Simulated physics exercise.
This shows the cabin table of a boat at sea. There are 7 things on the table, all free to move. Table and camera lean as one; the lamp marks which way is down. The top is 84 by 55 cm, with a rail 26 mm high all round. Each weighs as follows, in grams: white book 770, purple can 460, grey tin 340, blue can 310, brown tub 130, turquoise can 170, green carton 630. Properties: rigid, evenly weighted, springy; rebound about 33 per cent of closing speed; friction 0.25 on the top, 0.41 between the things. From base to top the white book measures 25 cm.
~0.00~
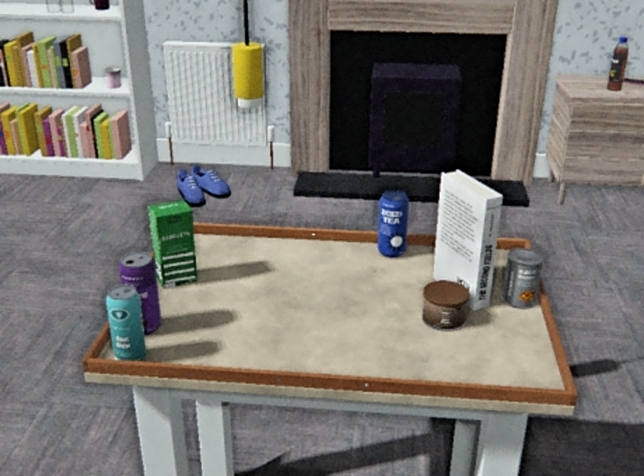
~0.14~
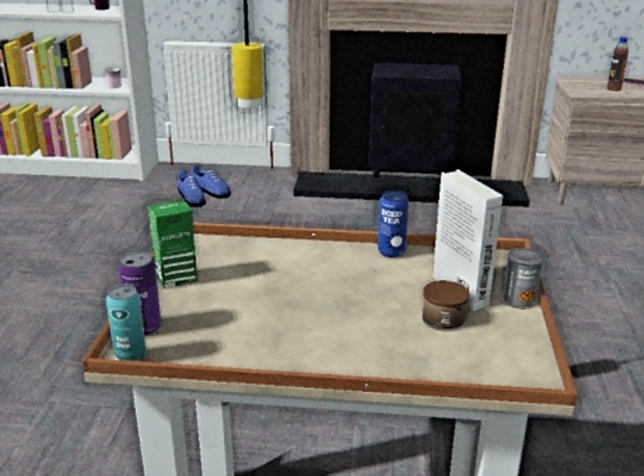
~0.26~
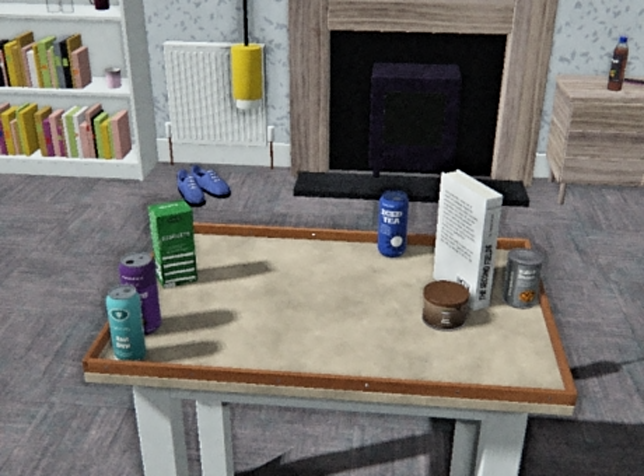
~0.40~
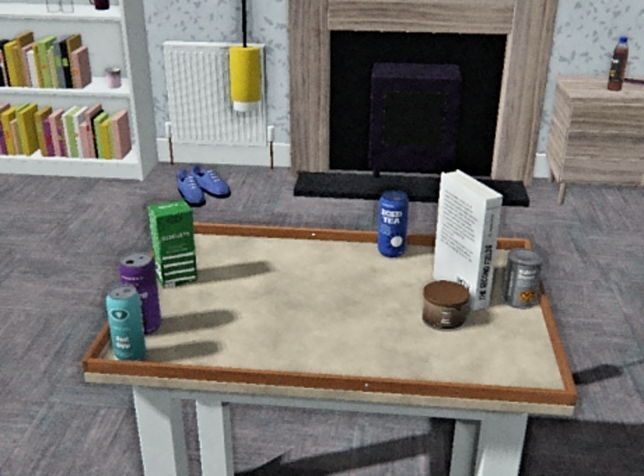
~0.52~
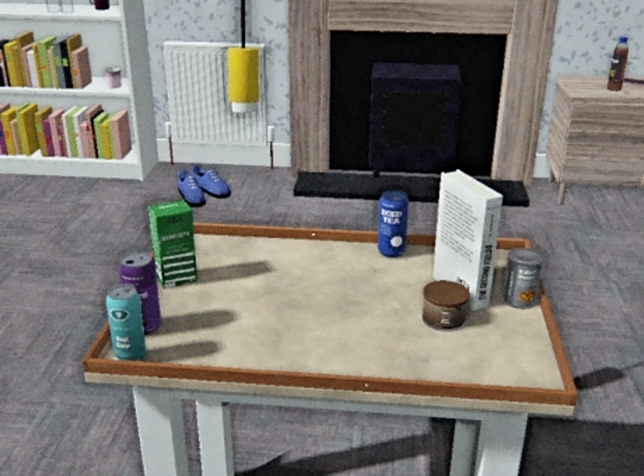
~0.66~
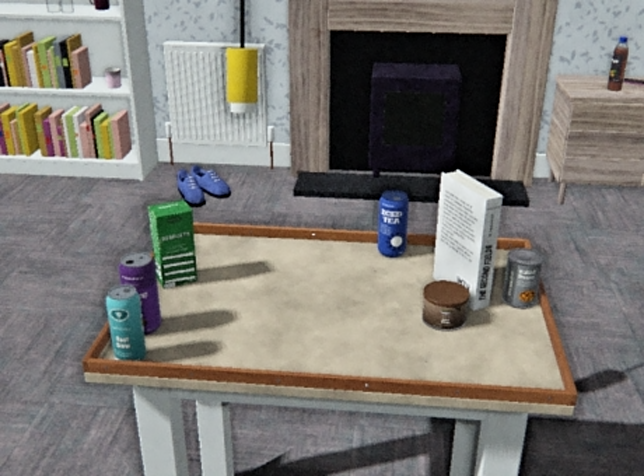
A railed table stands in a room with a fireplace, bookshelf and radiator, seen from slightly above and in front. A green carton, purple can and turquoise can stand at its left, a blue can at the back, and a white book, brown tub and grey tin at the right. Only the hanging yellow lamp visibly moves, drifting slightly left, while everything on the table stays put.
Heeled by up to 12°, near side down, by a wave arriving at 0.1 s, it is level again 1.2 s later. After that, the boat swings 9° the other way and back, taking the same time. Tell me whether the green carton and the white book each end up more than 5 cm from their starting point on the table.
The green carton does not. The white book does not.
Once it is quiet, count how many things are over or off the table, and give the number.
The number here is 0.
After 0.96 s, boat heeled 7°, near side down.
After 1.56 s, boat heeled 4°, far side down.
After 2.06 s, boat heeled 8°, far side down.
After 2.66 s, boat level.
In the end (3.0 s), all 7 under 5 cm from the start. At the end, from the last picture's camera, green carton near (174, 245), white book near (466, 239).
